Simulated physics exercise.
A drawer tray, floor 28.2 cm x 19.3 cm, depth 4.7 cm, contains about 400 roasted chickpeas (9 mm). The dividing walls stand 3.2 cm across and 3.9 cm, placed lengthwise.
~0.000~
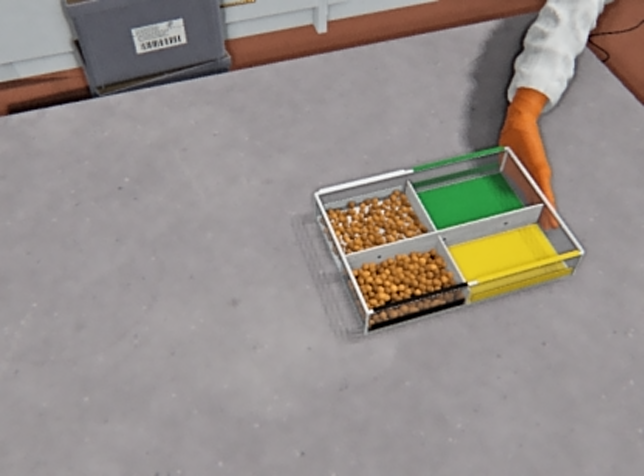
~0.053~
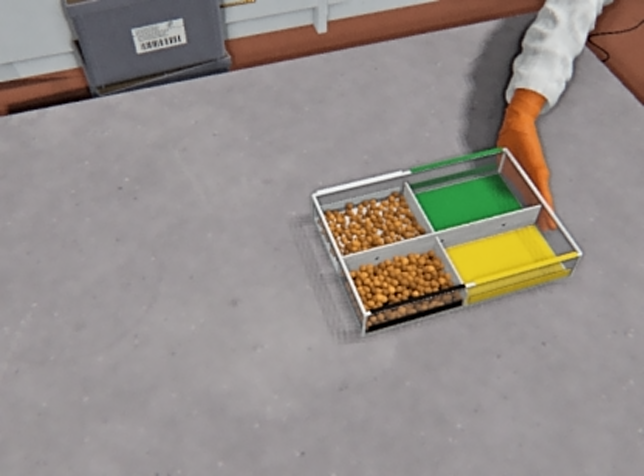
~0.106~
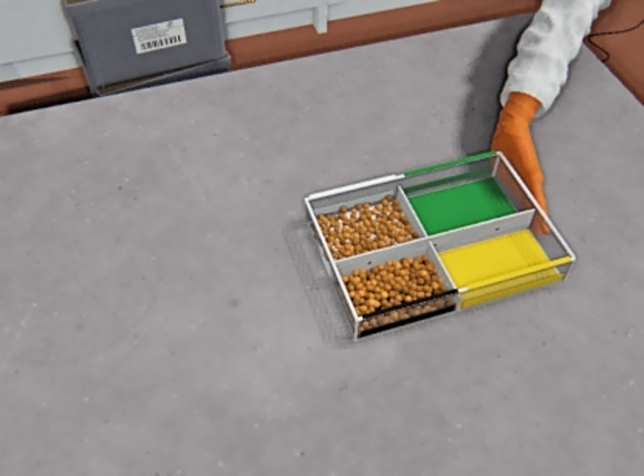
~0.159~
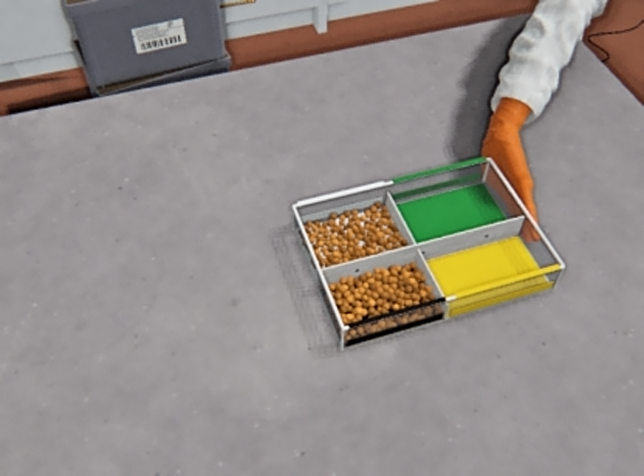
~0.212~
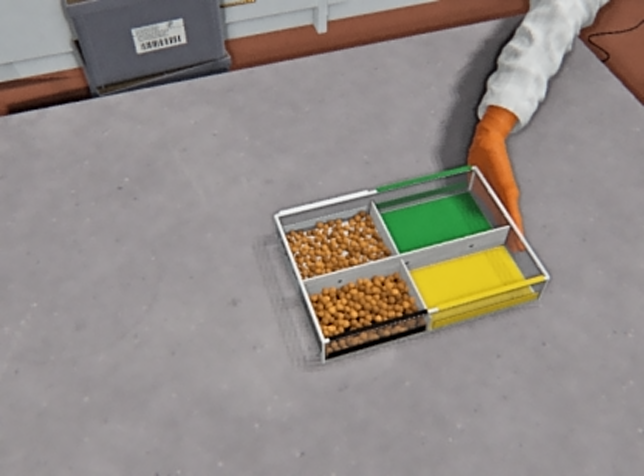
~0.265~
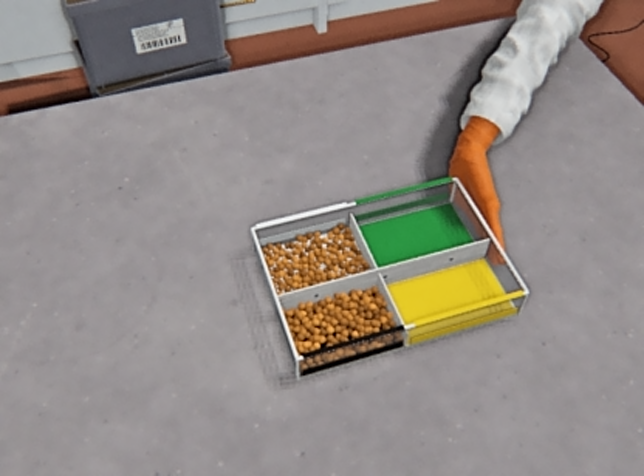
A shallow drawer tray with roasted chickpeas in its two left sections and green and yellow sections on the right slid left and toward the viewer across a gray surface, an orange-gloved hand at its side.
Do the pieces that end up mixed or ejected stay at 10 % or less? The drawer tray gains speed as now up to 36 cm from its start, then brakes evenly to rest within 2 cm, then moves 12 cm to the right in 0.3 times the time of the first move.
Yes, it's going to be ten percent or less that strays.
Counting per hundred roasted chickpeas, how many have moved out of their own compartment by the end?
The share is some 5 per cent.
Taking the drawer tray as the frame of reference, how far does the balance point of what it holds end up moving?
Roughly 2.5 centimetres.
After 0.45 s, tilt 0 degrees; black 50 %, white 50 %; 0 % away from where they began.
After 0.60 s, tilt 0 degrees; black 50 %, white 50 %; 0 % away from where they began.
After 0.73 s, tilt 0 degrees; black 50 %, white 50 %; 0 % away from where they began.
Then, at 0.87 s, tilt 0 degrees; black 50 %, white 50 %; 5 % away from where they began.
In the end, at 1.3 s, black 50 %, white 50 %; 5 % away from where they began.
